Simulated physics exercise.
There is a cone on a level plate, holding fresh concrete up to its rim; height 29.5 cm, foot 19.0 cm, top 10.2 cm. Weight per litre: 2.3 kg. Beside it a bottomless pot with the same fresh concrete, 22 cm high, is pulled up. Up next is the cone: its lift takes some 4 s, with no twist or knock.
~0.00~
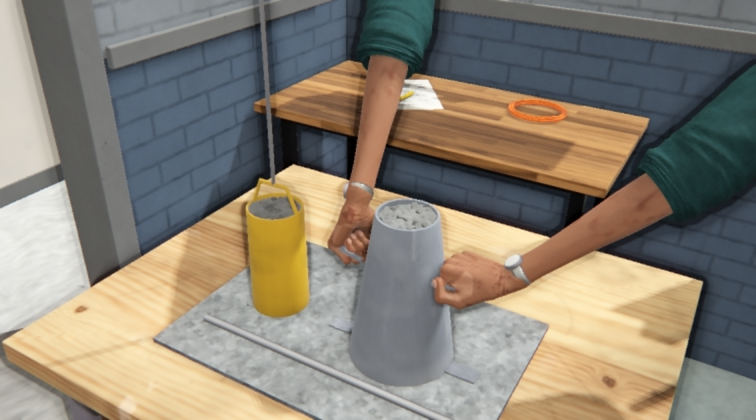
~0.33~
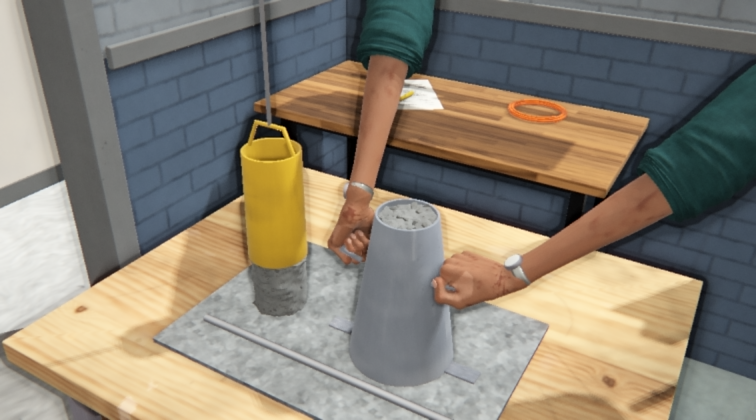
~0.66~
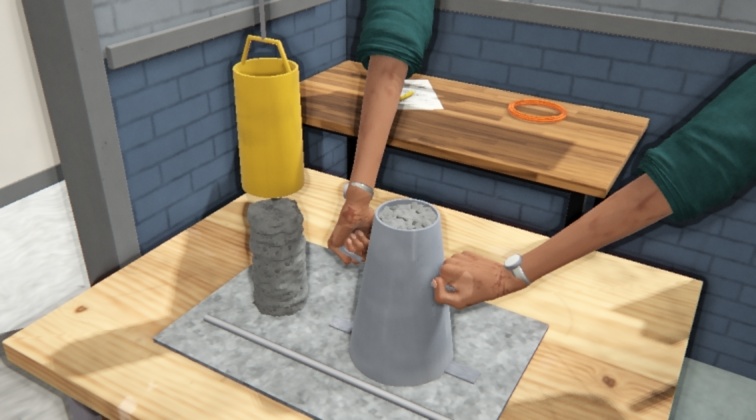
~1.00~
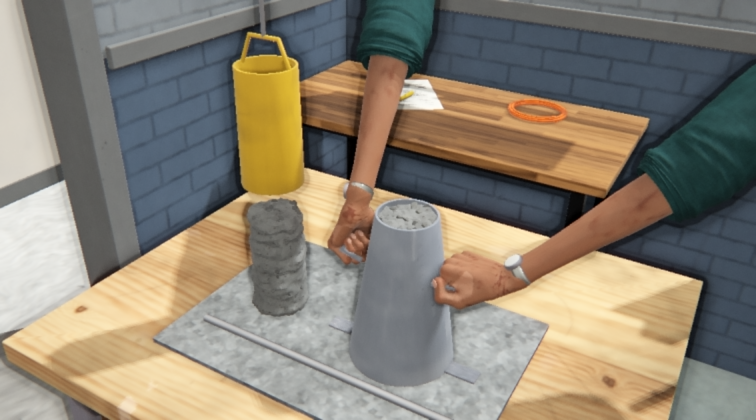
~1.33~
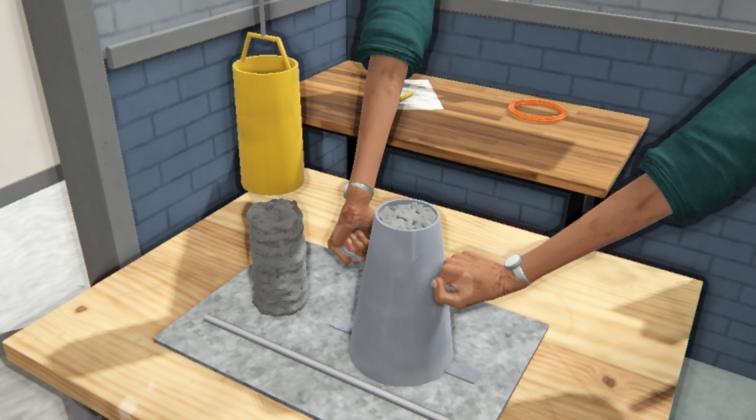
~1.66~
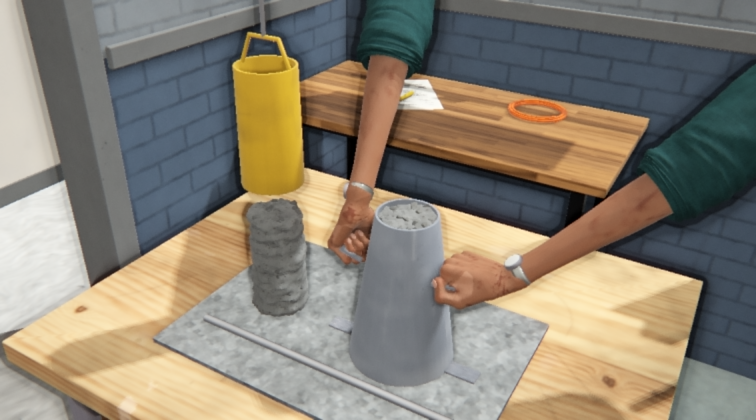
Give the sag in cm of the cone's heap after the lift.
0 cm.
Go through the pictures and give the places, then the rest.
The first frame shows middle of the pot's mouth at (275, 207), still down; middle of the cone's top at (407, 215), not yet moved.
The second frame shows middle of the pot's mouth at (271, 151), raised 12 cm; middle of the cone's top at (407, 215), not yet moved.
The third frame shows middle of the pot's mouth at (266, 69), raised 27 cm; the pot's heap 22 cm high and 11 cm wide, top at (275, 210); middle of the cone's top at (407, 215), not yet moved.
The fourth frame shows middle of the pot's mouth at (266, 66), raised 28 cm; the pot's heap 22 cm high and 11 cm wide, top at (275, 211); middle of the cone's top at (407, 215), not yet moved.
The fifth frame shows middle of the pot's mouth at (266, 66), raised 28 cm; the pot's heap 22 cm high and 11 cm wide, top at (275, 211); middle of the cone's top at (407, 215), not yet moved.
The sixth frame shows middle of the pot's mouth at (266, 66), raised 28 cm; the pot's heap 22 cm high and 11 cm wide, top at (275, 211); middle of the cone's top at (407, 215), not yet moved.
After 2.7 s, the cone is up 7.4 cm; the fresh concrete has come down 0.1 cm to 29 cm and is 19 cm wide.
After 3.7 s, the cone is up 19 cm; the fresh concrete has come down 0.1 cm to 29 cm and is 19 cm wide.
After 4.7 s, the cone is up 30 cm; the fresh concrete has come down 0.1 cm to 29 cm and is 19 cm wide.
After 5.9 s, the cone is clear; the fresh concrete has come down 0.1 cm to 29 cm and is 19 cm wide.
After 6.4 s, at rest, the cone is clear; the fresh concrete has come down 0.1 cm to 29 cm and is 19 cm wide.
